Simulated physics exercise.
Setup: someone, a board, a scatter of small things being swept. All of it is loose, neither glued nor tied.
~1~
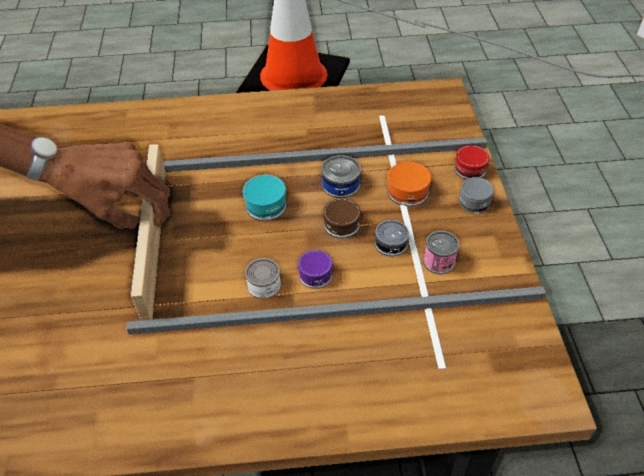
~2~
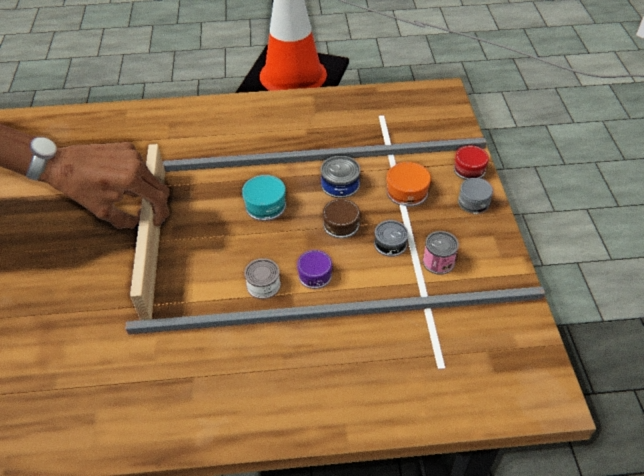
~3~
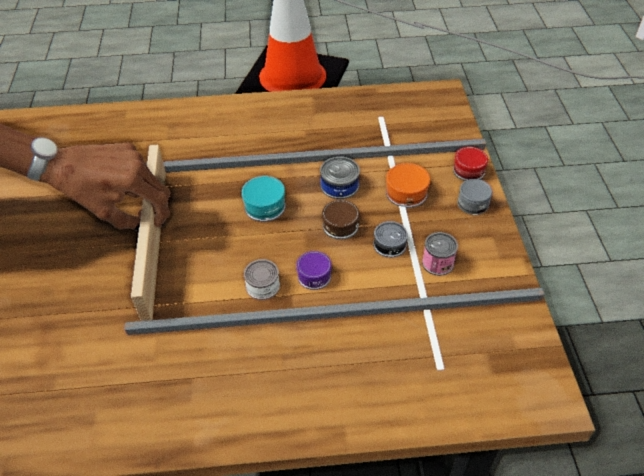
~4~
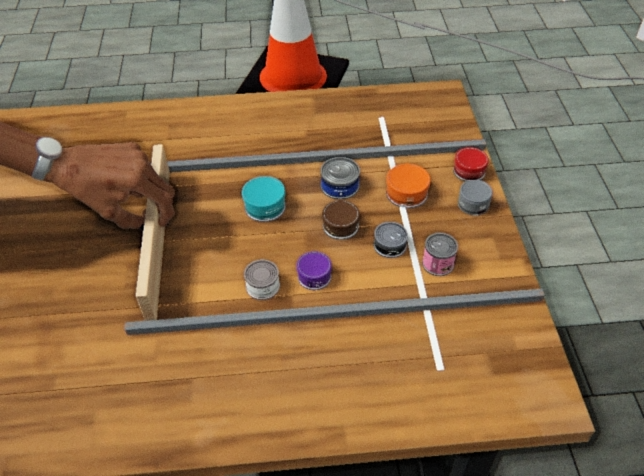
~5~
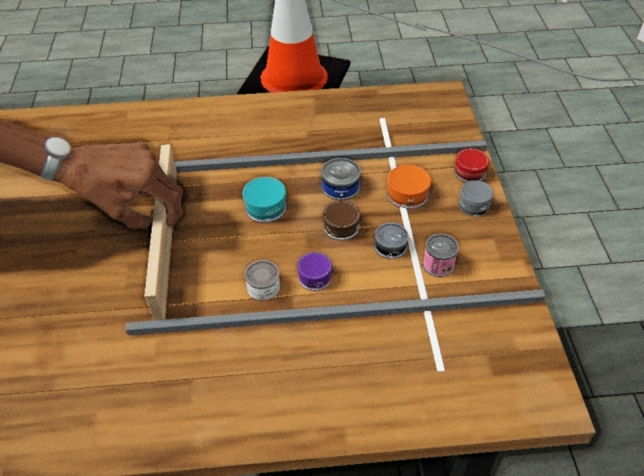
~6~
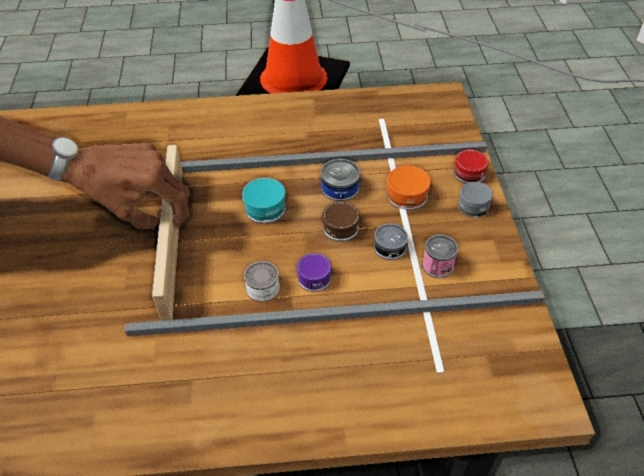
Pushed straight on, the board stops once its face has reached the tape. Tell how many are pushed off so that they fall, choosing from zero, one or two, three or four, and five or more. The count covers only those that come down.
The pieces that topple off will total nothing.
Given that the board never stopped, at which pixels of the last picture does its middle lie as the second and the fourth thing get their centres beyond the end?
At (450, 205) for the second, at (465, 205) for the fourth.
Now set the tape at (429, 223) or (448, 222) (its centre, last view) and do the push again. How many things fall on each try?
Try by try, 0 and 1.
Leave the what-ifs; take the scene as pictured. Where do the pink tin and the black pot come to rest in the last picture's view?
Going in order, first (492, 249) and next (454, 237).
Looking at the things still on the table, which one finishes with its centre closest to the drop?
The red tin.
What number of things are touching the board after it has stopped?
Number in contact with it: 4.
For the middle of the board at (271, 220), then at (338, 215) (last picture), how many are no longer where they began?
By the first moment it's 3, by the second it's 6.
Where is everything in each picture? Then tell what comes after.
The first frame shows red tin (472, 163); grey tub (476, 195); pink tin (441, 253); board (151, 227); tape (407, 221).
The second frame shows grey tub (475, 196); brown pot (341, 218).
The third frame shows pink tin (440, 254); turquoise tin (264, 199).
The fourth frame shows red tin (471, 165); board (155, 227).
The fifth frame shows grey tub (476, 199); white tin (263, 280).
The sixth frame shows red tin (471, 167); grey tub (475, 200); pink tin (440, 257); board (170, 227); tape (406, 225).
Soon after, none off yet; red tin at rest near (471, 167); grey tub at rest near (475, 200); pink tin at rest near (440, 257).
At rest, the number that fall off is zero.
